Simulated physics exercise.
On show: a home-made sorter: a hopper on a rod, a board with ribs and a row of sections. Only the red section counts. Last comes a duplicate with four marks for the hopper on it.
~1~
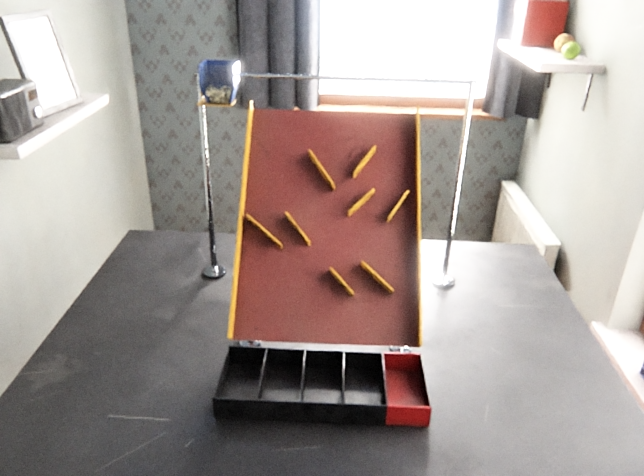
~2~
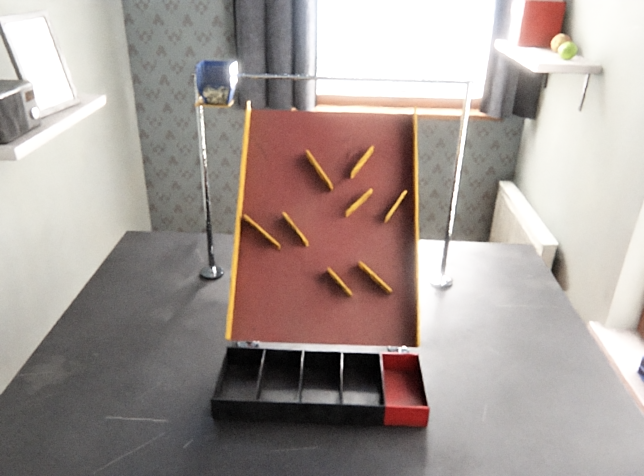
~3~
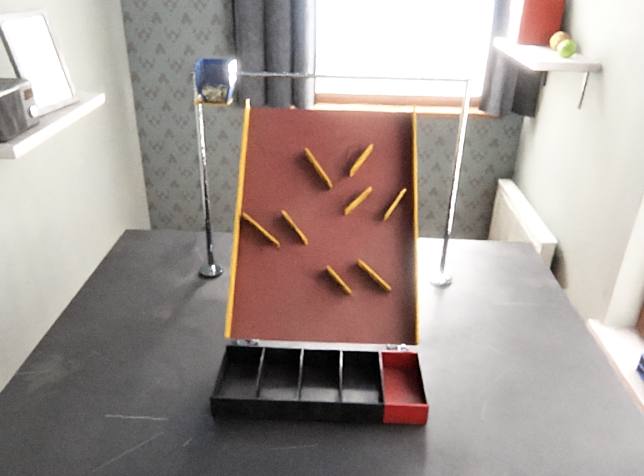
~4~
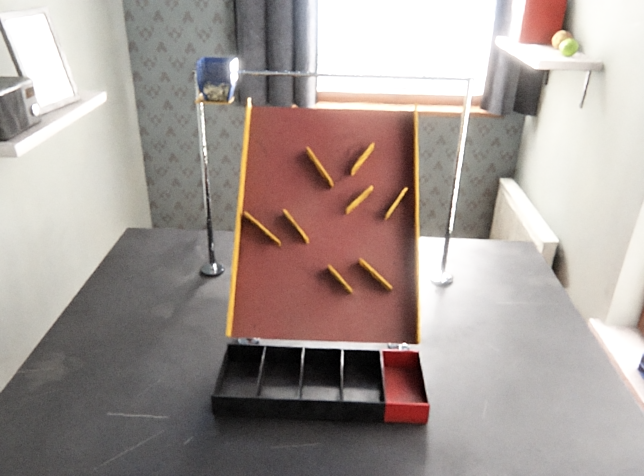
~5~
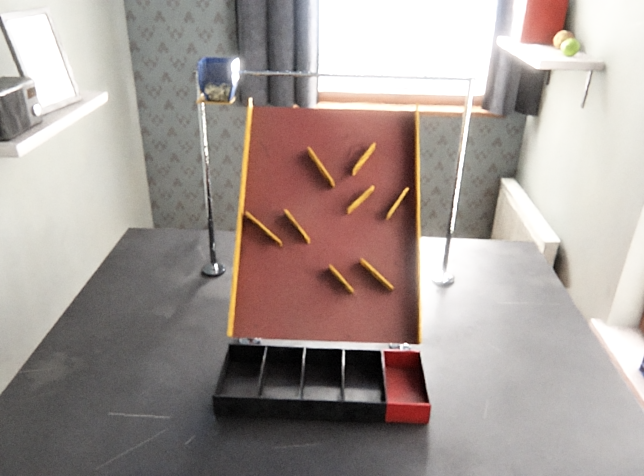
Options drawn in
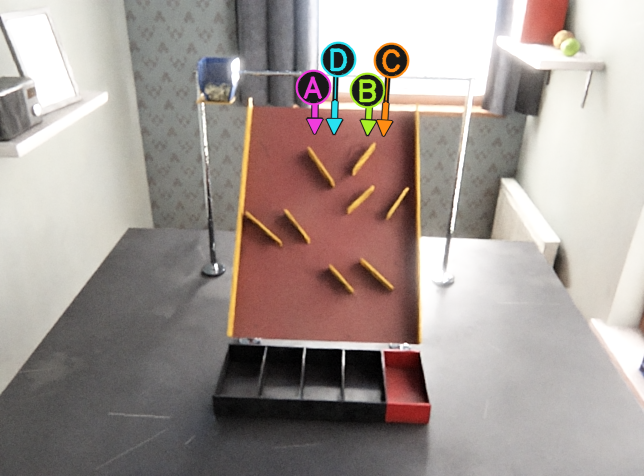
On a dark tabletop in a room with a bright window, a tilted reddish board with yellow ribs stands above a row of black sections and one red section, beside a rod frame holding a small container; nothing noticeably moves.
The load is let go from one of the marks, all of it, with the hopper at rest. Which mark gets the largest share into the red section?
The answer is mark C.
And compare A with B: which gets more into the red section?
The answer is B.
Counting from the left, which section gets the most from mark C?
The fifth from the left.
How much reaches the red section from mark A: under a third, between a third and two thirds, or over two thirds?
It is under a third.
On the marked copy, mark A meets the board at (314, 128); mark B meets the board at (367, 129); mark C meets the board at (383, 130); mark D meets the board at (334, 128).
With A, a small part in the red section, most in other sections, a stray few held on the board.
With B, about a quarter in the red section, about two thirds in other sections, a stray few held on the board.
With C, about half in the red section, about a third in other sections, a small part held on the board.
With D, about a quarter in the red section, most in other sections, a stray few held on the board.
